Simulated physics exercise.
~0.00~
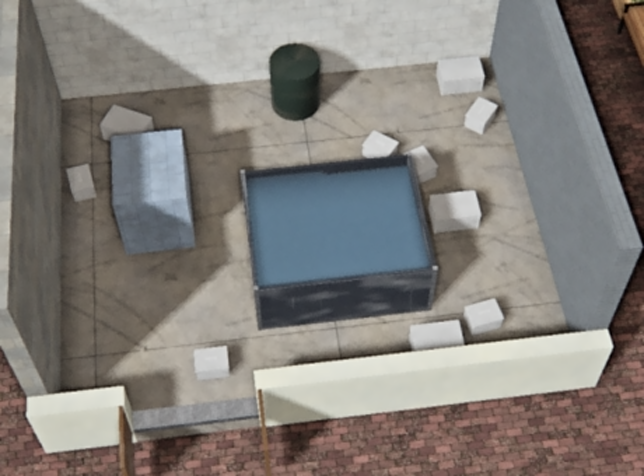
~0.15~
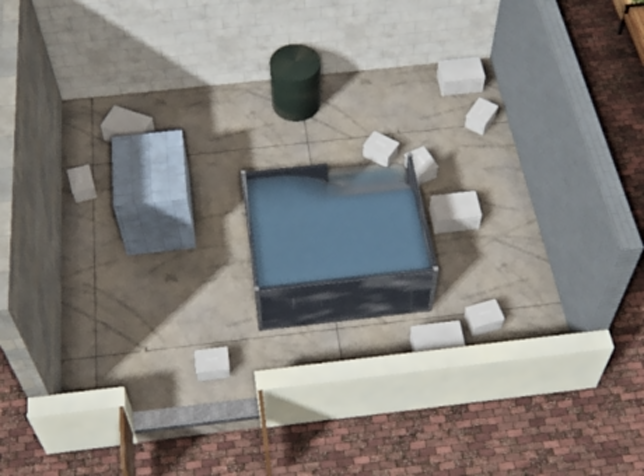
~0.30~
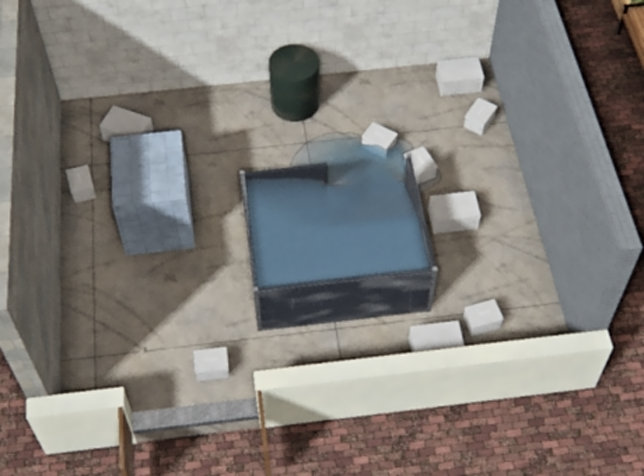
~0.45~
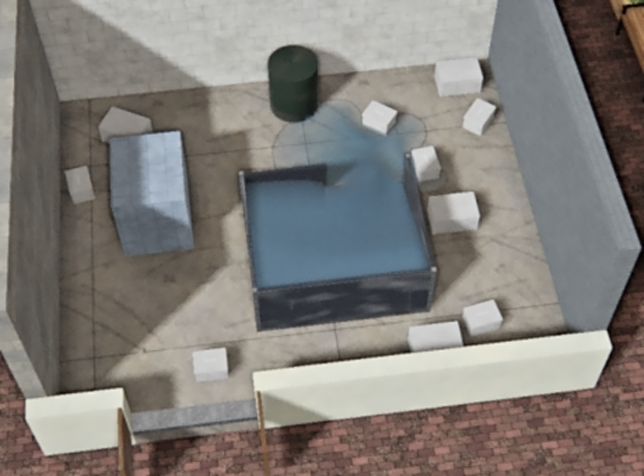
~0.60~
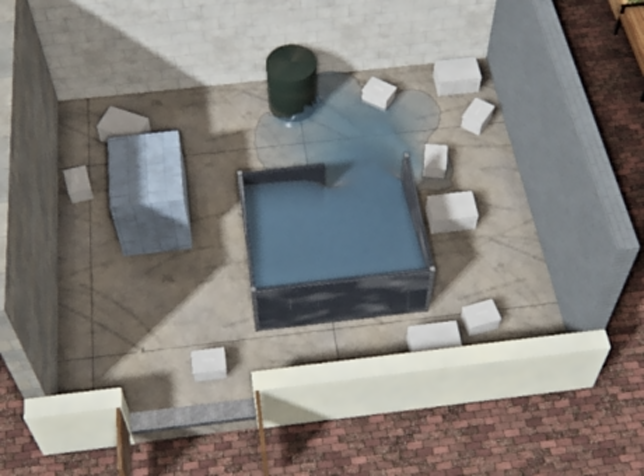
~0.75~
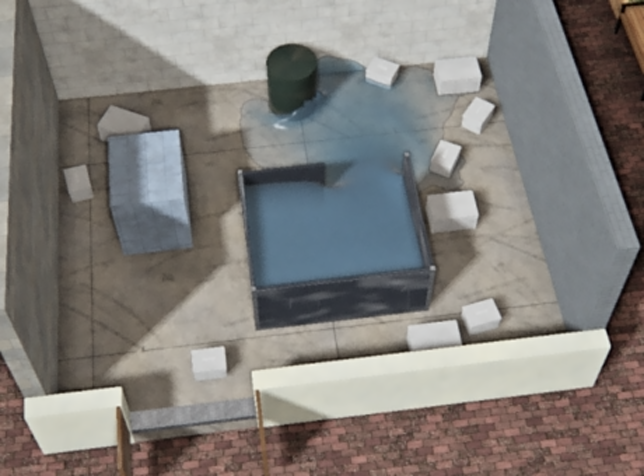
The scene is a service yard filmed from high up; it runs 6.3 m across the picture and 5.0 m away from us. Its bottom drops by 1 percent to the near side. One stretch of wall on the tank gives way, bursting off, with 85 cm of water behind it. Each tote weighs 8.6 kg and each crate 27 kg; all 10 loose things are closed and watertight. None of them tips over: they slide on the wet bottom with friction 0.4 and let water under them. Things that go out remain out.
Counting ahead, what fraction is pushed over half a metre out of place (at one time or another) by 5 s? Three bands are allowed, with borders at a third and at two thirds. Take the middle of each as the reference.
A large share, two thirds or beyond.
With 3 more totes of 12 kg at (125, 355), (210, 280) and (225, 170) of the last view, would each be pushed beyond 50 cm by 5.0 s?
In the order asked: Below the mark; below the mark; below the mark.
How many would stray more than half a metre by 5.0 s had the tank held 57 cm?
The count would be 6.
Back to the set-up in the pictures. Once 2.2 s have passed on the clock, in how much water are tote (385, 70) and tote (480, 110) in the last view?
I'd estimate 40 cm for the first and 15 cm for the second.
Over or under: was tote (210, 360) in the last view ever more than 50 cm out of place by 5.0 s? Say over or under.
Result: Below the line.
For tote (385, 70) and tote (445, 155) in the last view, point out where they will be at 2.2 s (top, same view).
Near (432, 46) and (477, 156).
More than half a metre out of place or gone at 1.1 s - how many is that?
I count 2.
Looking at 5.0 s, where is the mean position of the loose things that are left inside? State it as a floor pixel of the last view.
The average lands around (336, 285).
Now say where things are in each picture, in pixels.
A tote at (381, 143) rests on the ground; a tote at (421, 160), on the bottom; 3.8 m2 under water; 0 of 10 have shifted, in the first frame.
A tote at (381, 144), on the bottom; a tote at (422, 160) rests on the ground; 4.5 m2 under water; 0 of 10 have shifted, in the second frame.
A tote at (380, 135), on the bottom, 16 cm from its start; a tote at (421, 160), on the bottom; water covers 5.4 m2; 1 of 10 have shifted, in the third frame.
A tote at (380, 113) rests on the ground, 57 cm from its start; a tote at (426, 159), on the bottom, 10 cm from its start; 6.5 m2 under water; 2 of 10 have shifted, in the fourth frame.
A tote at (379, 89), on the bottom, 101 cm from its start; a tote at (436, 156), on the bottom, 26 cm from its start; 7.7 m2 under water; 2 of 10 have shifted, in the fifth frame.
A tote at (383, 68) rests on the ground, 140 cm from its start; a tote at (446, 154), on the bottom, 40 cm from its start; 8.7 m2 under water; 2 of 10 have shifted, in the sixth frame.
After 1.1 s 2 of 10 are over 50 cm from their spots; 1 afloat.
After 2.2 s 2 of 10 are over 50 cm from their spots; 2 afloat.
After 3.5 s 7 of 10 are over 50 cm from their spots; 5 afloat.
After 5.0 s 9 of 10 are over 50 cm from their spots, and 9 have been at some point; 5 afloat.
